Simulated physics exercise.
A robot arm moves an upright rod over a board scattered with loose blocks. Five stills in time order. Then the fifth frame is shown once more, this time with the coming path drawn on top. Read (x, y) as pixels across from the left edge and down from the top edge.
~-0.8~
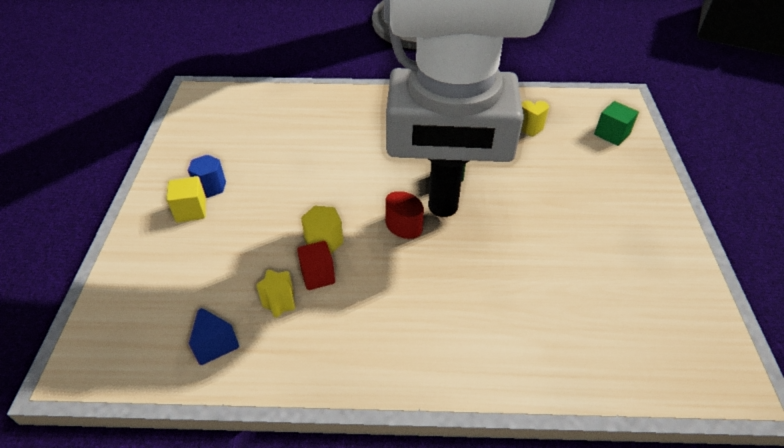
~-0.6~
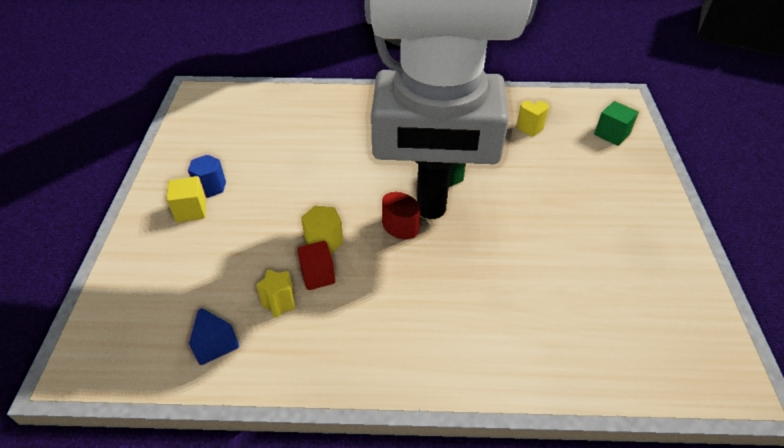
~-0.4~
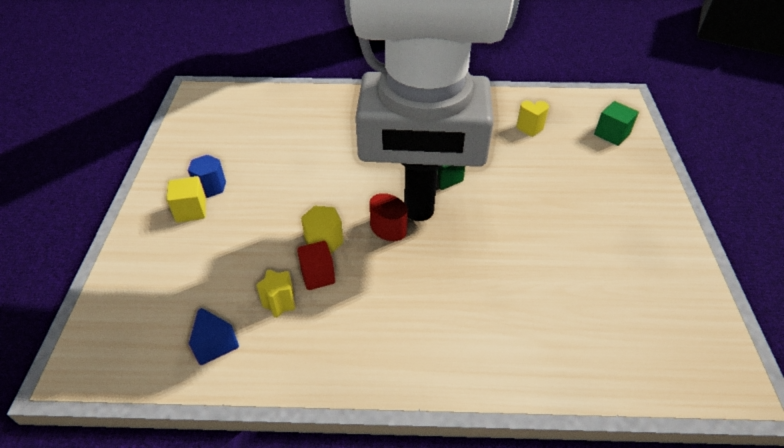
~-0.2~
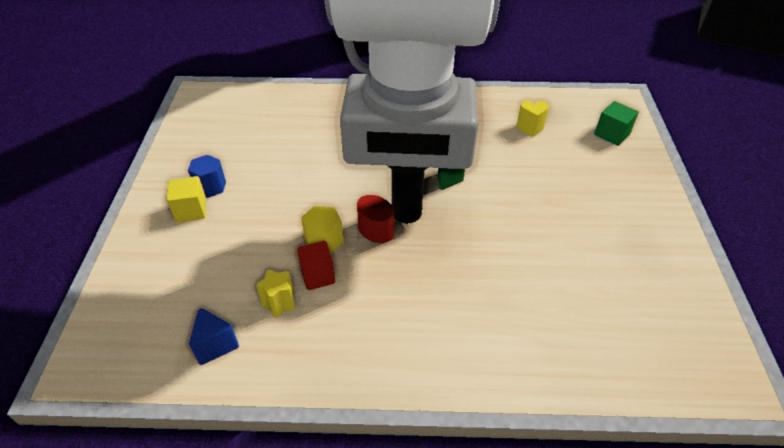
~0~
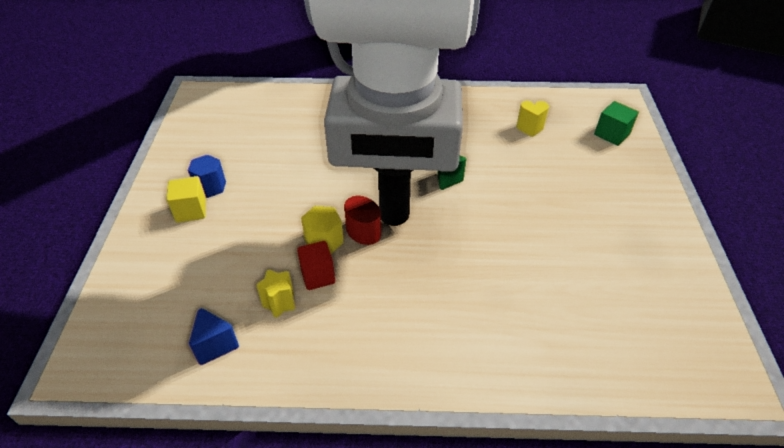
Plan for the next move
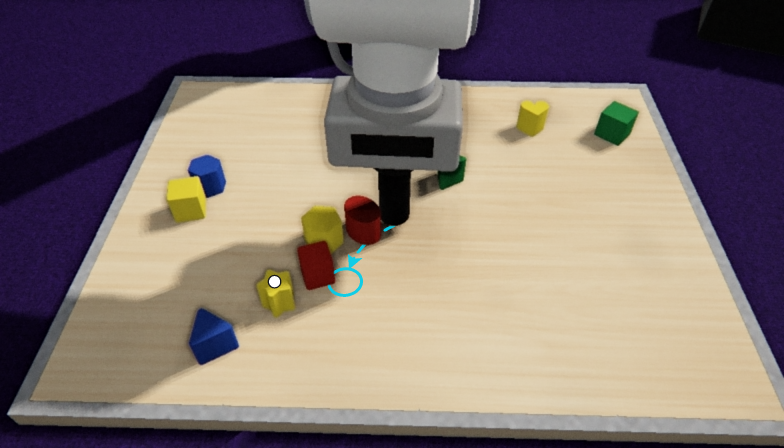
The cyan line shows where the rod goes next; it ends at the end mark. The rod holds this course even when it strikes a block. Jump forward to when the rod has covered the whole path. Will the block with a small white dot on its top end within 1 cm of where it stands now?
Going by the path, yes.
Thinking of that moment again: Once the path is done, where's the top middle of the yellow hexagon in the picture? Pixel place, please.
Just about (290, 222).
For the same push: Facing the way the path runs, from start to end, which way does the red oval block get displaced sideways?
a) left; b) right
The answer is b.
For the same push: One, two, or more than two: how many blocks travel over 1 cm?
My forecast: 2.
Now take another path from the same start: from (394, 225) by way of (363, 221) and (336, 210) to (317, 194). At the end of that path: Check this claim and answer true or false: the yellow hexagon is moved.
This is true.
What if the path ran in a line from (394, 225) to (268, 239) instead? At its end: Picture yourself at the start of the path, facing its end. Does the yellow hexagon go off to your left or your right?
Answer: Leftward.
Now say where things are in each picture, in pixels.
The first picture shows rod's lower end at (443, 207); yellow star-shaped block at (275, 282); red square block at (315, 254); yellow hexagon at (321, 218); red oval block at (404, 203).
The second picture shows rod at (431, 209); red oval block at (401, 204).
The third picture shows rod at (419, 211); red oval block at (388, 206).
The fourth picture shows rod at (407, 213); red oval block at (375, 207).
The fifth picture shows rod at (394, 215); yellow star-shaped block at (275, 282); red square block at (315, 254); yellow hexagon at (321, 218); red oval block at (362, 208).
Drawn move, from (394, 225) through (371, 239) and (354, 258) to (345, 282); the dot is on the yellow star-shaped block.
On the path given first. Halfway along, rod at (361, 238); yellow hexagon at (293, 222), turned 15° clockwise; red oval block at (329, 219), turned 55° clockwise.
At the end, rod at (344, 272); yellow star-shaped block still; red square block at (311, 258), turned 20° clockwise; yellow hexagon at (290, 222), turned 15° clockwise; red oval block at (327, 220), turned 65° clockwise.
